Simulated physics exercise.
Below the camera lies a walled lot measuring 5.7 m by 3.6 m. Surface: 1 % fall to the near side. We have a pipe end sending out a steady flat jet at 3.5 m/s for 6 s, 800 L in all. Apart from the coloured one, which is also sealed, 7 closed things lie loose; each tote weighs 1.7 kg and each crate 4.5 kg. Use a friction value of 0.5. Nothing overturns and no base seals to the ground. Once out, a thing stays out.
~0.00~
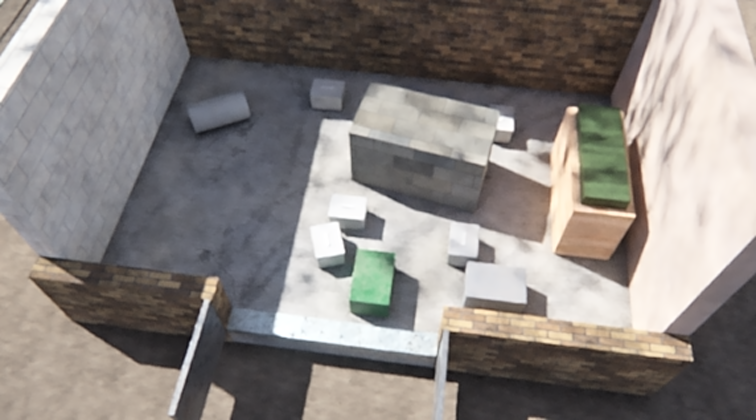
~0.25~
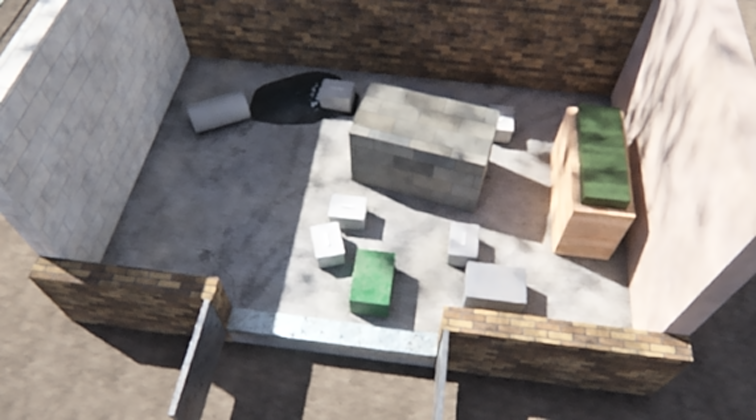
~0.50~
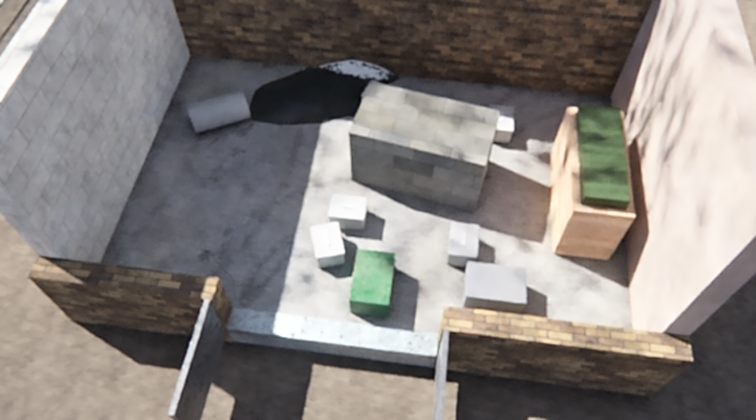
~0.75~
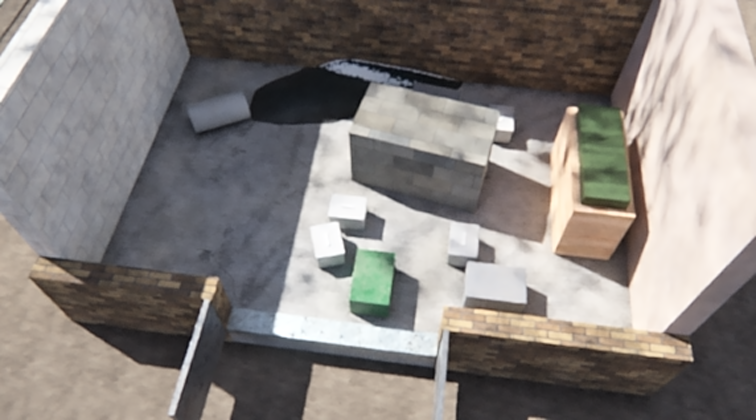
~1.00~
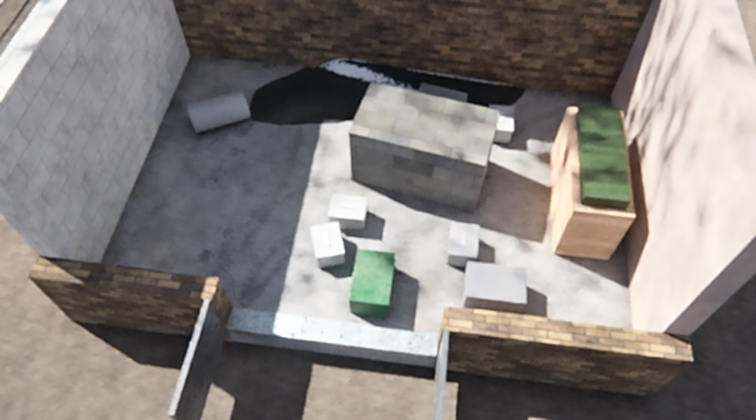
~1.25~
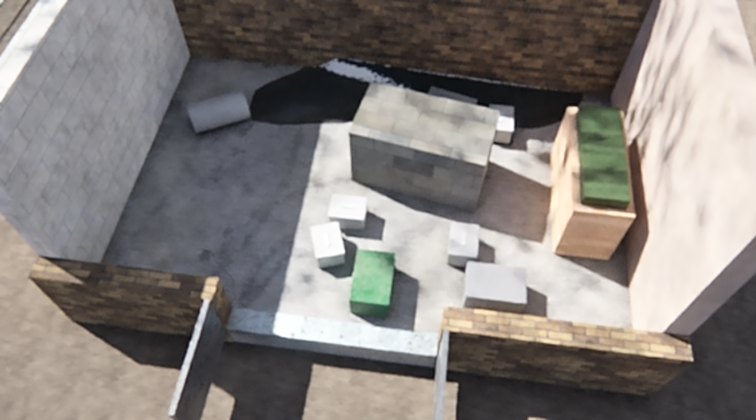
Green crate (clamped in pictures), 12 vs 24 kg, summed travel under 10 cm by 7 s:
Heavier only.
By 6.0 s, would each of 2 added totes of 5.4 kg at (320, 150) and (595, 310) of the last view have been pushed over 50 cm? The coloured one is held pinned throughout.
The first is below the mark, the second above the mark.
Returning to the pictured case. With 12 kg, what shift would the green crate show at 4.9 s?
It would be some 0 cm from its spot.
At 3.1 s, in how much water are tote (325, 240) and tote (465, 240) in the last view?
Depths: Near 0 cm, then near 0 cm.
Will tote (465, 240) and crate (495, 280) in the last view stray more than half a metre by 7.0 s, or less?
Exceeds it; exceeds it.
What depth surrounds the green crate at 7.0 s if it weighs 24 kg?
Close to 4 cm deep.
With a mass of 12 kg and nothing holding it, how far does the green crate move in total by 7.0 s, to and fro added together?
All together it comes to about 30 cm.
After 1.8 s the green crate would be 0 cm from its start with 12 kg and 0 cm from its start with 24 kg; 0 cm of water round it then.
After 3.1 s the green crate would be 0 cm from its start with 12 kg and 0 cm from its start with 24 kg; 0 cm of water round it then.
After 4.9 s the green crate would be 0 cm from its start with 12 kg and 0 cm from its start with 24 kg; 1 cm of water round it then.
After 7.0 s the green crate would be 32 cm from its start with 12 kg and 1 cm from its start with 24 kg; 4 cm of water round it then.
